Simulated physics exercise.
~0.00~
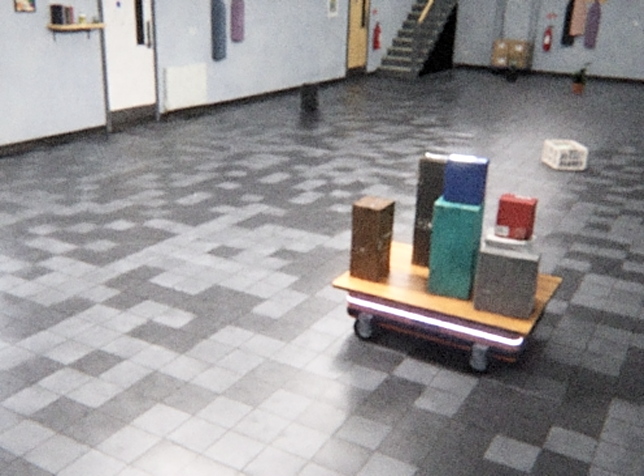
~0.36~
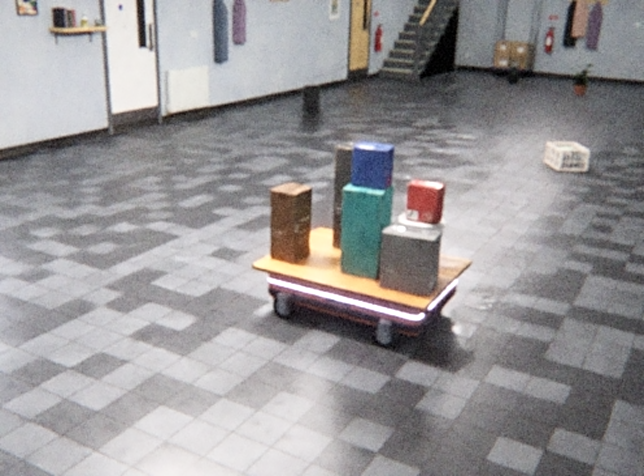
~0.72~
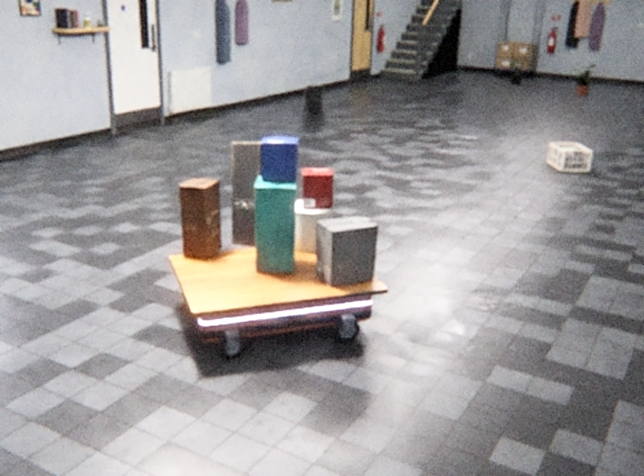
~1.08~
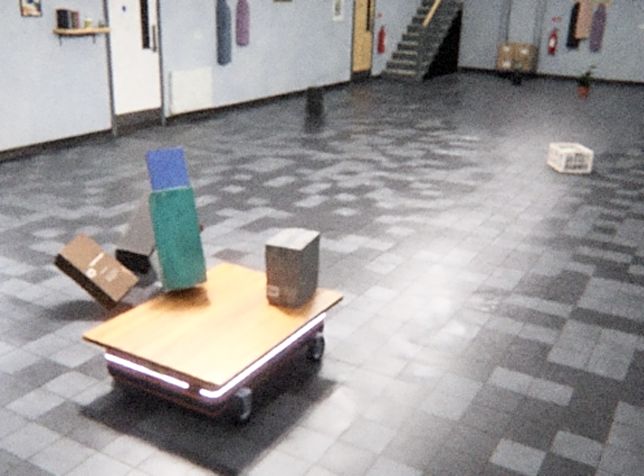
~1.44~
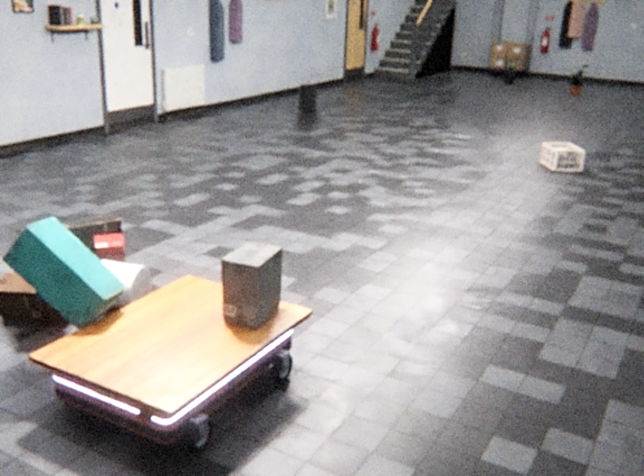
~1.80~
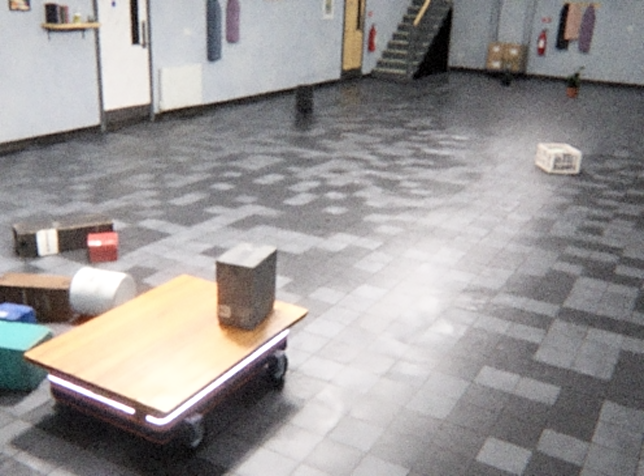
The clip shows a low cart carrying boxes, parcels and a pail across a tiled hall, moving left and turning sharply as its load leans and topples off the far left side. The cart stops with only the grey box standing on its deck, the rest scattered on the floor.
